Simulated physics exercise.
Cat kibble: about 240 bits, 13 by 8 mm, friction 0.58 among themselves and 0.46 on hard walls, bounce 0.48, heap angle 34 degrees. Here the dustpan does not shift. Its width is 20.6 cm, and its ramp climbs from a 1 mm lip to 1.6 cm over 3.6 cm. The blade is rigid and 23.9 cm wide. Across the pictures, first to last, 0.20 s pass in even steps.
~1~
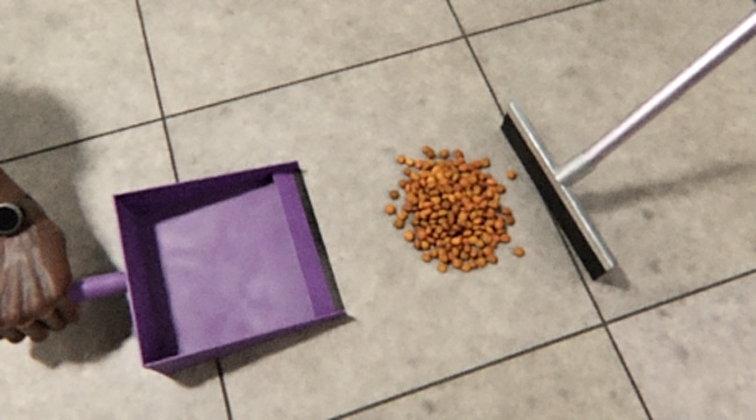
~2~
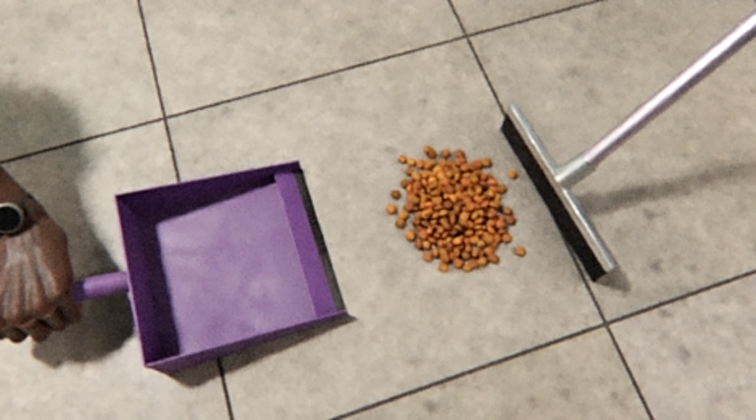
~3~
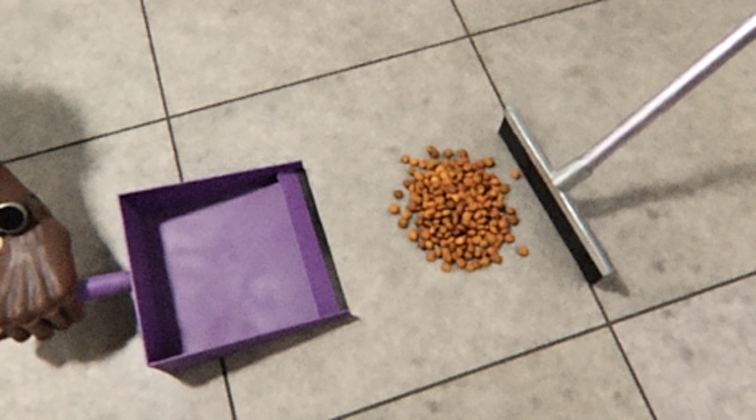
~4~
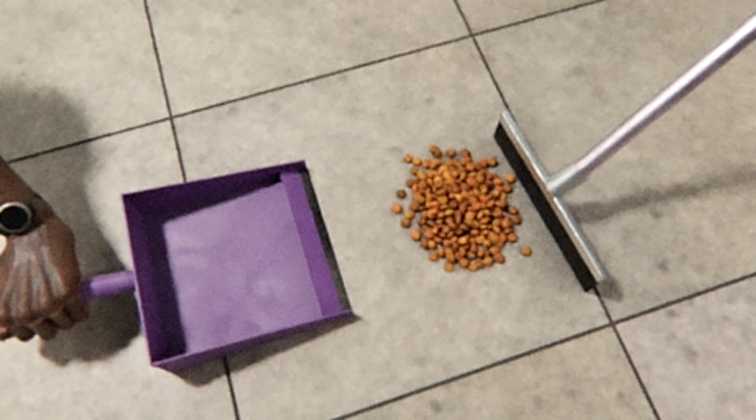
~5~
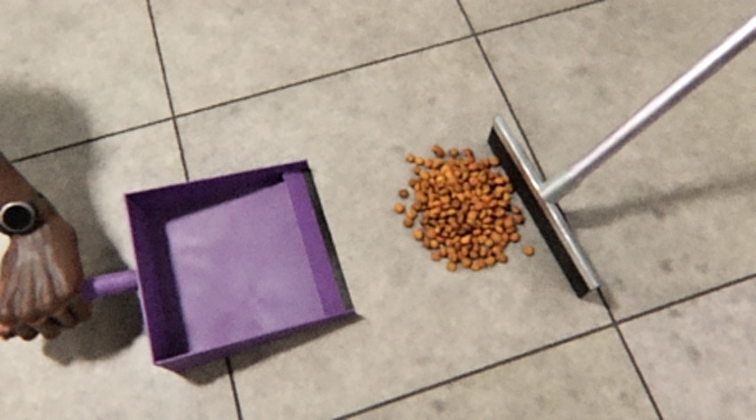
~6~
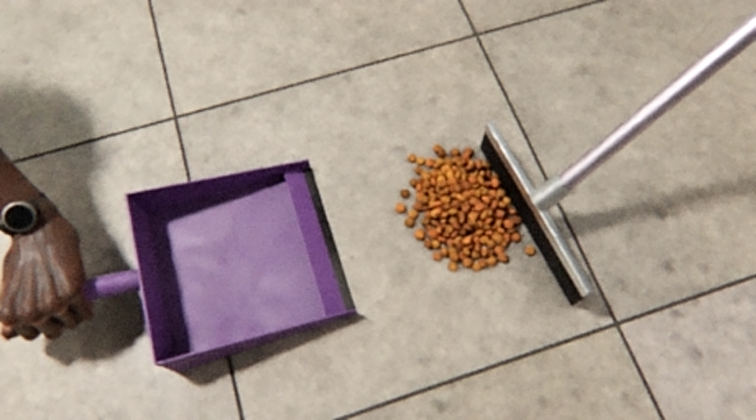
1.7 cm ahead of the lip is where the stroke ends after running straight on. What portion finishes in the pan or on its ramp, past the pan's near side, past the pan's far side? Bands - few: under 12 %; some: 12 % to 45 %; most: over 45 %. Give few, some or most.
In the pan or on its ramp: Some, past the pan's near side: Some, past the pan's far side: Few.
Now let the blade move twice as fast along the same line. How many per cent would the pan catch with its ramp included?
It would come to roughly 30 percent.
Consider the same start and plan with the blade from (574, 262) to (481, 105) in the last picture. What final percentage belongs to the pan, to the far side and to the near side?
Final per cent - pan 30, far 10, near 5.
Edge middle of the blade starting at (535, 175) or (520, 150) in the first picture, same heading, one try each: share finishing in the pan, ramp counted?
Around 35 percent, then around 40 percent.
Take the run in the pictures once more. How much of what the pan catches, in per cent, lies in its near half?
Close to 90 %.
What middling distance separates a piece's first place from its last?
That distance is close to 18 cm.
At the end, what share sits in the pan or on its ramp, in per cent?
Some 30 %.
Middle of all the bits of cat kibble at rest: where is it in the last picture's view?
Look around (345, 268) in the last picture.
Then, 0.28 s after the last picture, middle of the blade 14 cm from the lip; 0 % over the lip, far side 0 %, near side 10 %.
Then, 0.47 s after the last picture, middle of the blade 7 cm from the lip; 5 % over the lip, far side 0 %, near side 15 %.
Then, 0.78 s after the last picture, middle of the blade 3 cm from the lip; 30 % over the lip, far side 0 %, near side 20 %.
In the end, pan 30 %, near side 20 %, far side 0 %, in front of the lip or behind the blade 50 %.
